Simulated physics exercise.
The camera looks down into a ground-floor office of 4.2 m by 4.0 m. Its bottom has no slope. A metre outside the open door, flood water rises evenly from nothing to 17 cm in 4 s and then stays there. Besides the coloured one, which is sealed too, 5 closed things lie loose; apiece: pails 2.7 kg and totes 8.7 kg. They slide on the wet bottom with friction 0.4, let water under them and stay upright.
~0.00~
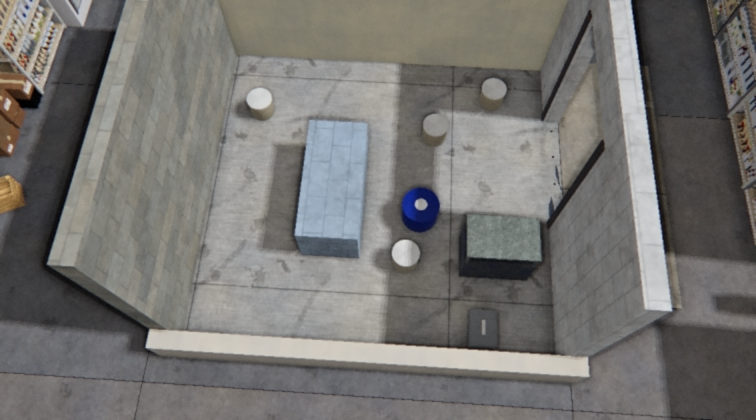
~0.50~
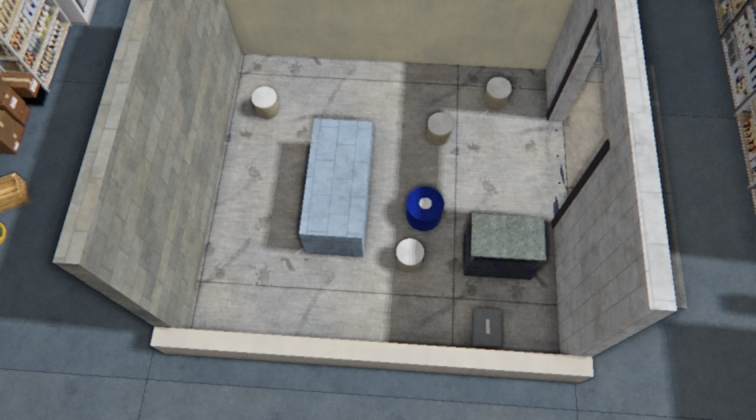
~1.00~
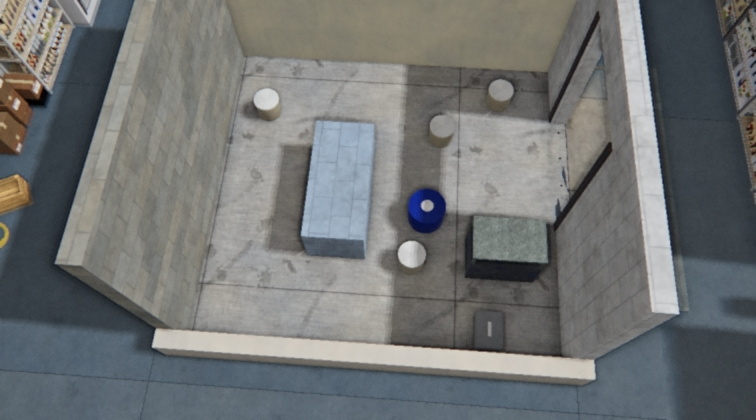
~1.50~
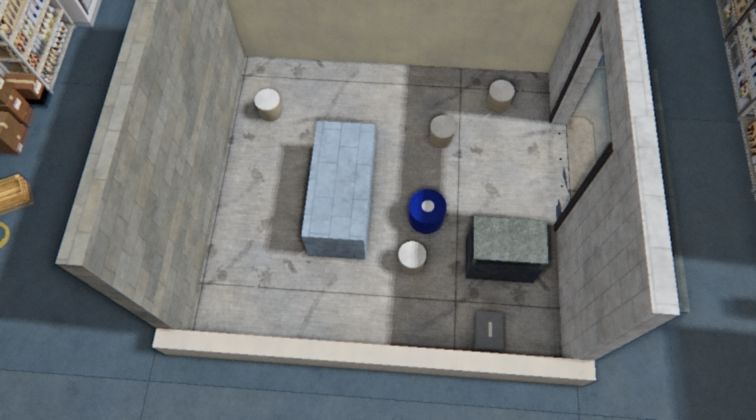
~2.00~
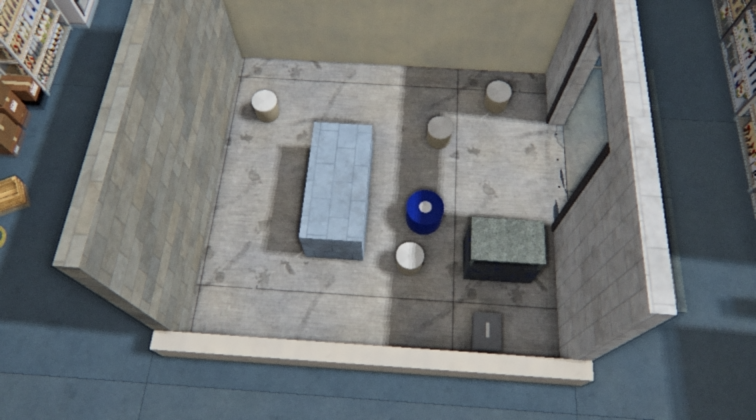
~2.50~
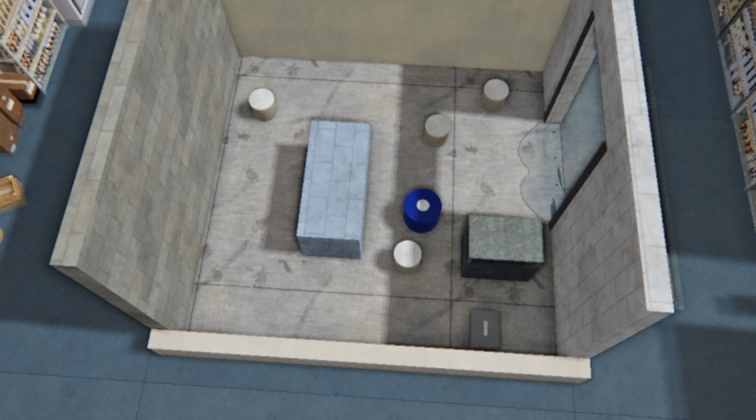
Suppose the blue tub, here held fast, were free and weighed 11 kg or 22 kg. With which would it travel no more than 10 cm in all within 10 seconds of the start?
I expect that only the higher weight holds it.
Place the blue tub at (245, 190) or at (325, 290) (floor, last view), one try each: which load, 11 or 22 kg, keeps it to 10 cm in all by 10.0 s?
In turn: It takes the larger; either load holds.
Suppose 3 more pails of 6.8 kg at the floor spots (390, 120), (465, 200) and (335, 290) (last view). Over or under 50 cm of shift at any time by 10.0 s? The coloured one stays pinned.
In turn: Past it, past it, short of it.
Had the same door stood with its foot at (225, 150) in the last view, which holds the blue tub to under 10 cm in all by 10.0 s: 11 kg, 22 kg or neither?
Then the smaller load will do.
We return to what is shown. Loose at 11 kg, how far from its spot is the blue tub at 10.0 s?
Roughly 140 cm.
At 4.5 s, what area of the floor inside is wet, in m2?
Some 4.5 m2.
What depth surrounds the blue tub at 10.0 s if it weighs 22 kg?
About 7 cm.
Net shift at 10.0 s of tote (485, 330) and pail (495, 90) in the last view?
In turn: 0 cm, 30 cm.
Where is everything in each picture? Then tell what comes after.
The blue tub at (421, 205) rests on the ground; 0.0 m2 under water; 0 of 6 have shifted, in the first frame.
The blue tub at (425, 204) rests on the ground; 0.0 m2 under water; 0 of 6 have shifted, in the second frame.
The blue tub at (427, 206) rests on the ground; 0.0 m2 under water; 0 of 6 have shifted, in the third frame.
The blue tub at (428, 206) rests on the ground; water covers 0.0 m2; 0 of 6 have shifted, in the fourth frame.
The blue tub at (425, 207) rests on the ground; water covers 0.0 m2; 0 of 6 have shifted, in the fifth frame.
The blue tub at (423, 205), on the bottom; water covers 0.4 m2; 0 of 6 have shifted, in the sixth frame.
After 3.5 s the blue tub would be 0 cm from its start with 11 kg and 0 cm from its start with 22 kg; 0 cm of water round it then.
After 4.5 s the blue tub would be 0 cm from its start with 11 kg and 0 cm from its start with 22 kg; 3 cm of water round it then.
After 7.0 s the blue tub would be 105 cm from its start with 11 kg and 0 cm from its start with 22 kg; 6 cm of water round it then.
After 10.0 s the blue tub would be 138 cm from its start with 11 kg and 0 cm from its start with 22 kg; 7 cm of water round it then.
